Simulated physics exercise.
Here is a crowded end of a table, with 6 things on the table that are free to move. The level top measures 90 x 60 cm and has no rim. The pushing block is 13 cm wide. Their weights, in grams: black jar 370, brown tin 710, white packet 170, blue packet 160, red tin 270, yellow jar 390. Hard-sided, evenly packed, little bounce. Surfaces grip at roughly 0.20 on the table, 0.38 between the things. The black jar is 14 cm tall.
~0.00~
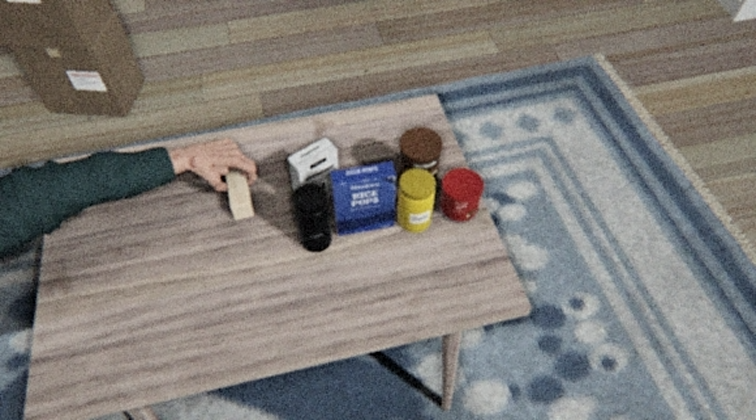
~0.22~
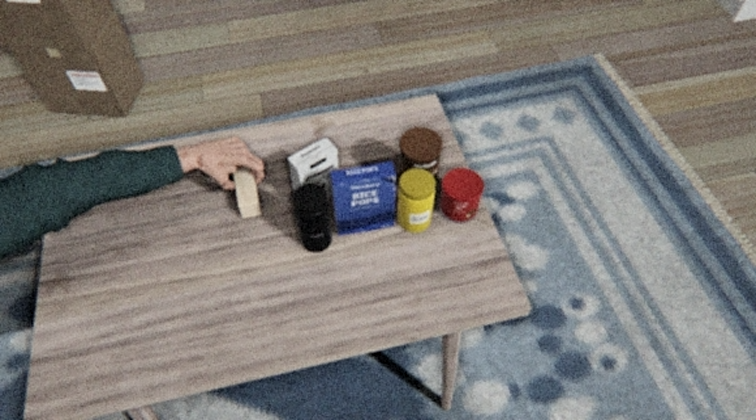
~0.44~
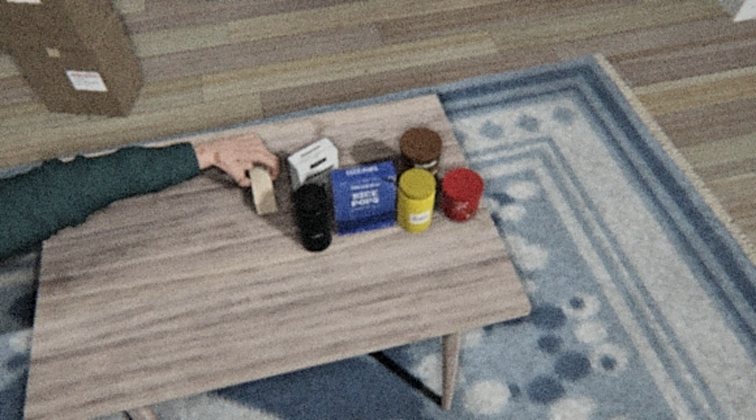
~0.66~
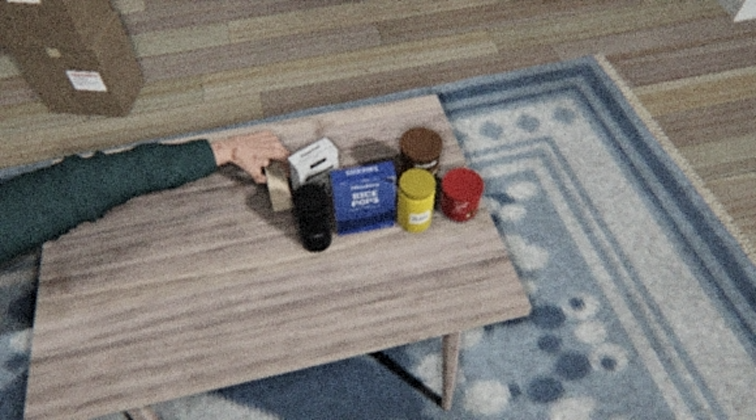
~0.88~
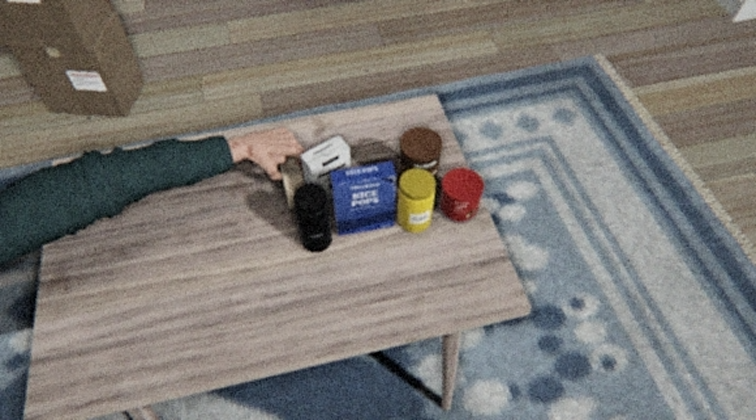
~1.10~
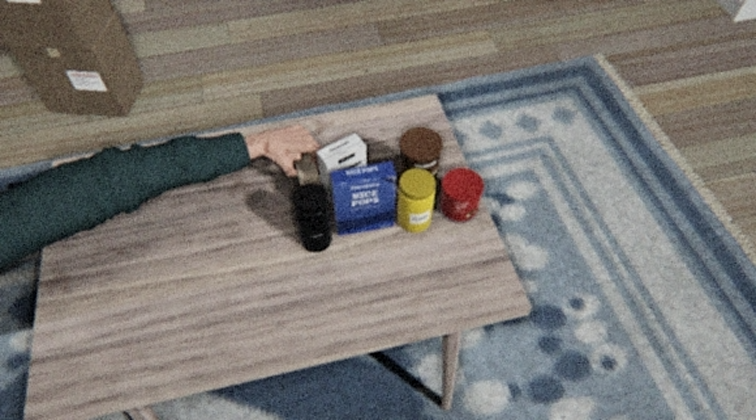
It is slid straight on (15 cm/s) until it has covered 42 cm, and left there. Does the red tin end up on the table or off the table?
The red tin is still on the table.
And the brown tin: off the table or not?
The brown tin ends off the table.
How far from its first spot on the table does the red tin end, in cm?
About 0 cm.
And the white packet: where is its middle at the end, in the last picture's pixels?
Around (467, 149).
After 1.90 s, block slid 27 cm; white packet slid 17 cm; brown tin slid 5 cm.
After 2.60 s, block slid 37 cm; brown tin now off the table; white packet slid 28 cm.
After 2.90 s, block slid 42 cm; white packet slid 32 cm.
At rest (3.3 s), off the table, brown tin; not toppled but over 4 cm from the start, white packet; the other 4 in place, give or take 4 cm. Seen from the same camera at the end, red tin near (461, 196).
